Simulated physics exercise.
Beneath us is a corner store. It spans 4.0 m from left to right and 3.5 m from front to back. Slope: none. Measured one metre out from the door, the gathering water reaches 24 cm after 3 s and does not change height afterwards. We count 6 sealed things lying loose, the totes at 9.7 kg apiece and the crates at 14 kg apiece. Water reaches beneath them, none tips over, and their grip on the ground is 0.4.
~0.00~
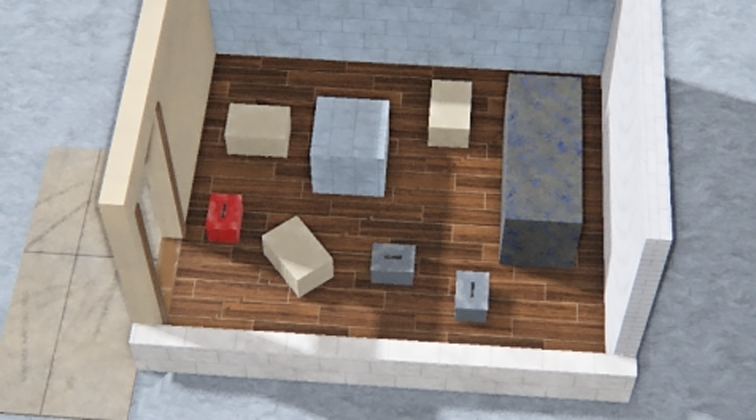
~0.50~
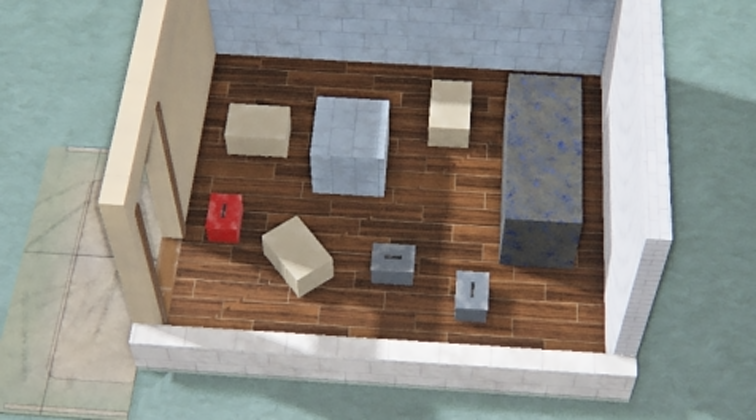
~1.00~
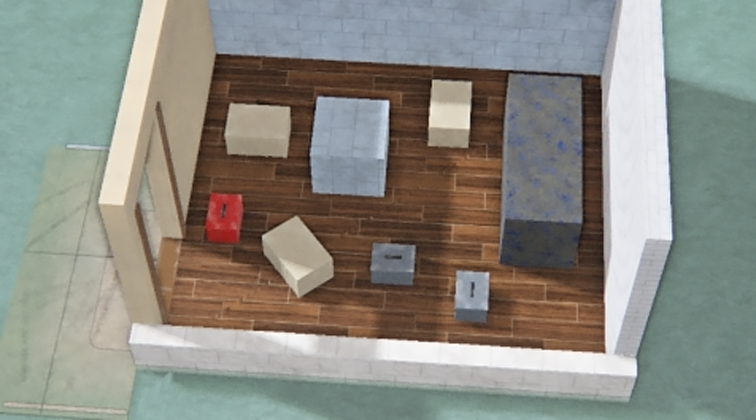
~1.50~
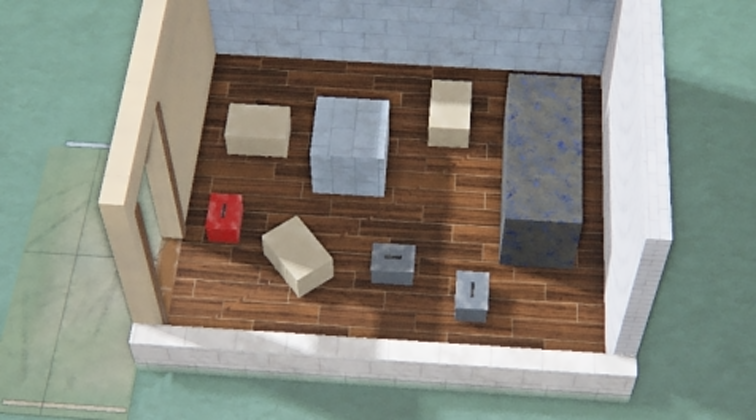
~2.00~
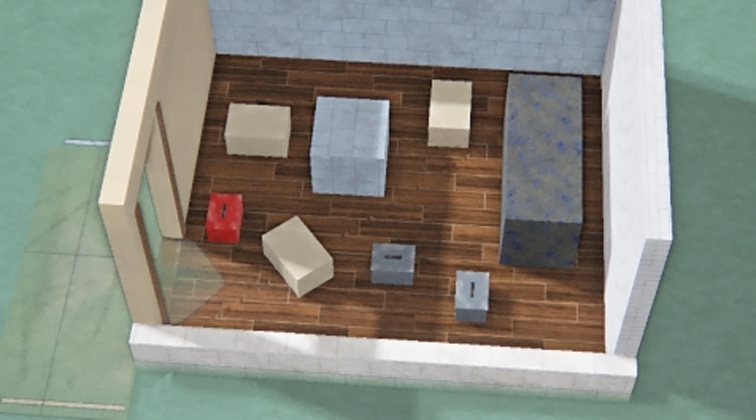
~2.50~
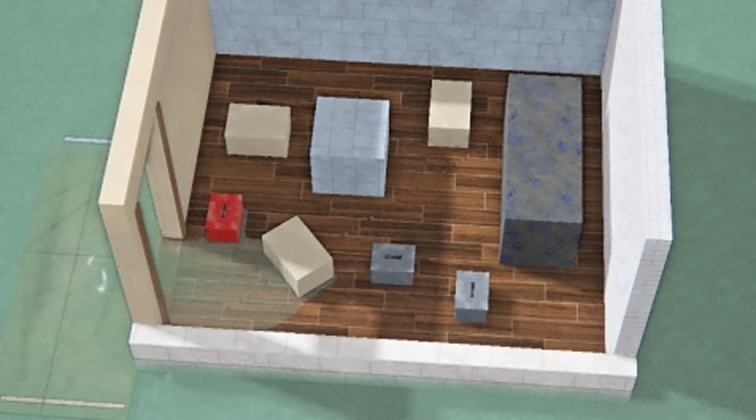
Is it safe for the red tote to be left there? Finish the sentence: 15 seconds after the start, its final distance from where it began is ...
More than a metre.
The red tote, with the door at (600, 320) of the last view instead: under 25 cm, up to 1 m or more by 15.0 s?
Outcome: The red tote moves far off.
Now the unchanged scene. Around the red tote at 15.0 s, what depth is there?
I'd say around 13 cm.
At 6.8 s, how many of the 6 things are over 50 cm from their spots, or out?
By that point, 3.
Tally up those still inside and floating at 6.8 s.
At that moment 2.
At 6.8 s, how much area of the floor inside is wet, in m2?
About 11.5 m2.
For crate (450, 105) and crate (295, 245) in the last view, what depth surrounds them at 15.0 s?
Roughly 14 and 14 cm.
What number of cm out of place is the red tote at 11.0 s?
Shift by then: About 20 cm.
After 3.5 s the red tote is near (225, 208), 0.0 m from its start, aground; 0 afloat.
After 6.8 s the red tote is near (232, 197), 0.2 m from its start, aground; 2 afloat.
After 11.0 s the red tote is near (233, 198), 0.2 m from its start, aground; 5 afloat.
After 15.0 s the red tote is near (446, 147), 2.3 m from its start, afloat; 6 afloat.
